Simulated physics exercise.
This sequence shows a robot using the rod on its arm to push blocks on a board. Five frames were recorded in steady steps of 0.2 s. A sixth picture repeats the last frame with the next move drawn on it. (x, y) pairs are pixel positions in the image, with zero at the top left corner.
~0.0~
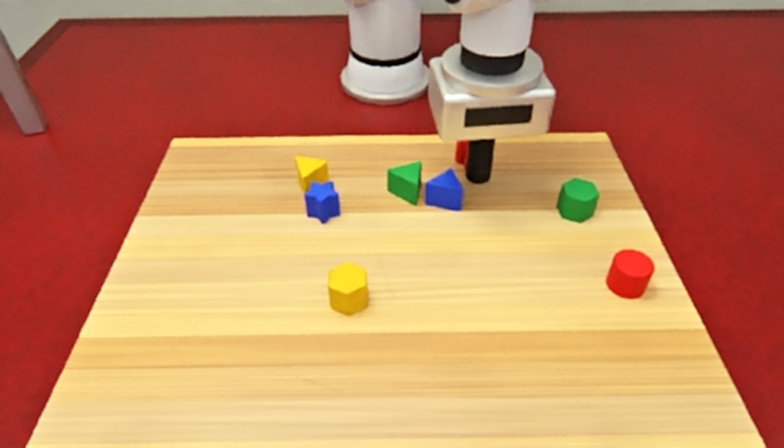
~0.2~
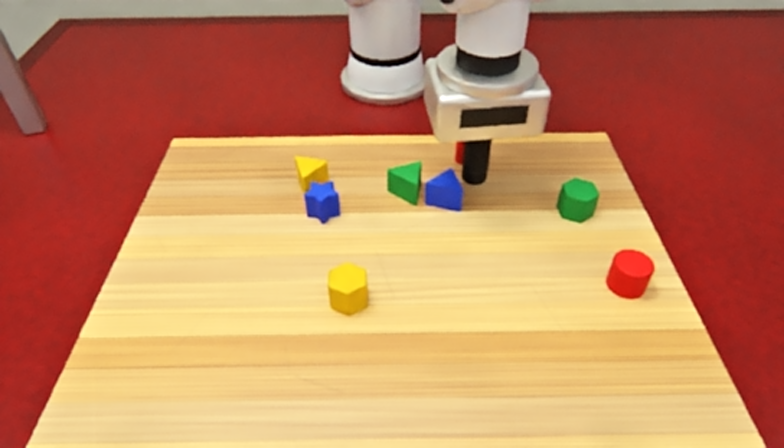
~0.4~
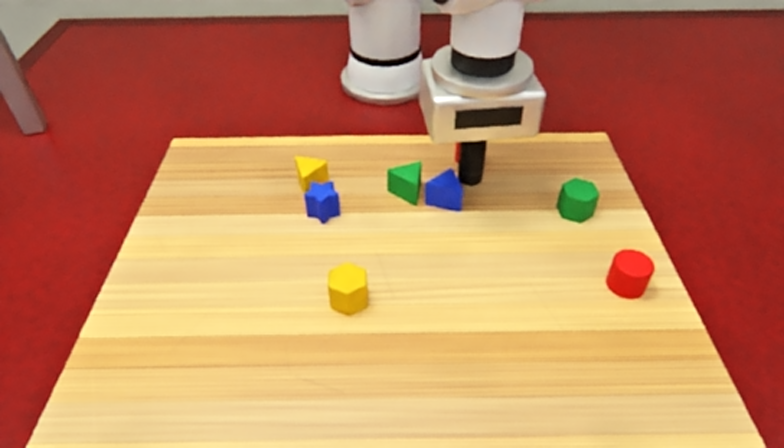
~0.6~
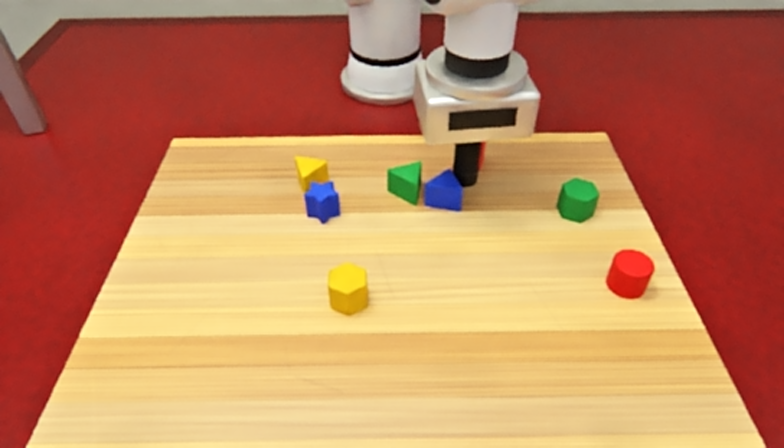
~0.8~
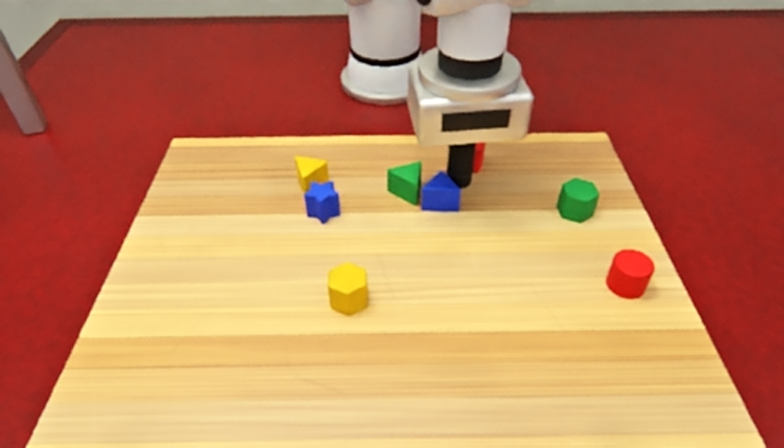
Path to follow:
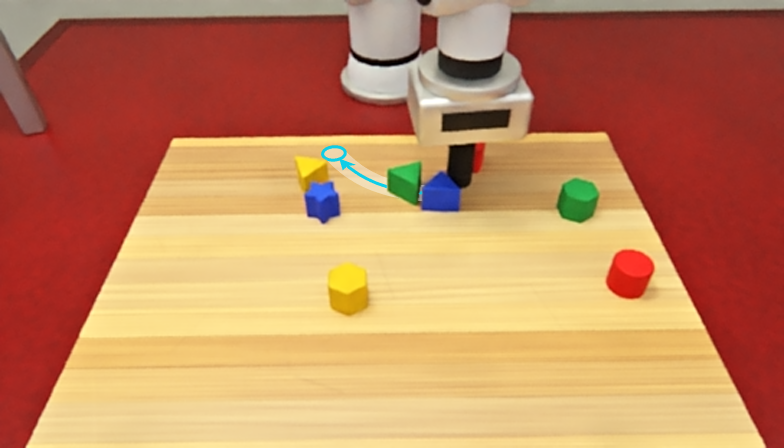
A robot arm's black rod moves slightly left across the back of a wooden board, nudging the blue triangular block a little, while the other blocks, including yellow, green, red and a blue star, stay still.
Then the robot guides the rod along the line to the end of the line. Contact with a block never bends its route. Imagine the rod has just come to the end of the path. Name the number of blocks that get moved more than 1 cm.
Displaced: Two.
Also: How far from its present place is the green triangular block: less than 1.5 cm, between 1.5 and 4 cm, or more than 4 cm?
If I had to pick, the green triangular block travels beyond 4 cm here.
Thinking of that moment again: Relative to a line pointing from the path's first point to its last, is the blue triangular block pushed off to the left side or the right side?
To the path's left.
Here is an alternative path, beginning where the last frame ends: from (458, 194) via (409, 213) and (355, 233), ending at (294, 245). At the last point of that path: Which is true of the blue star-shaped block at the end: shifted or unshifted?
It is still on its spot.
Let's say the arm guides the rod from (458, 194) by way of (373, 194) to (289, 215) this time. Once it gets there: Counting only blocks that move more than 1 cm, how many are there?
My prediction: No fewer than three blocks.
The drawn path runs from (458, 194) over (406, 191) and (362, 176) to (334, 153).
The first path, step by step. One third of the way, rod (405, 179); green triangular block (381, 172), turned 20° anticlockwise; blue triangular block (424, 188), turned 45° anticlockwise.
Two thirds of the way, rod (361, 164); green triangular block (357, 172), turned 60° anticlockwise; blue triangular block (424, 188), turned 45° anticlockwise.
At the end, rod (333, 142); yellow triangular block not moved; green triangular block (357, 172), turned 60° anticlockwise; blue triangular block (424, 188), turned 45° anticlockwise.
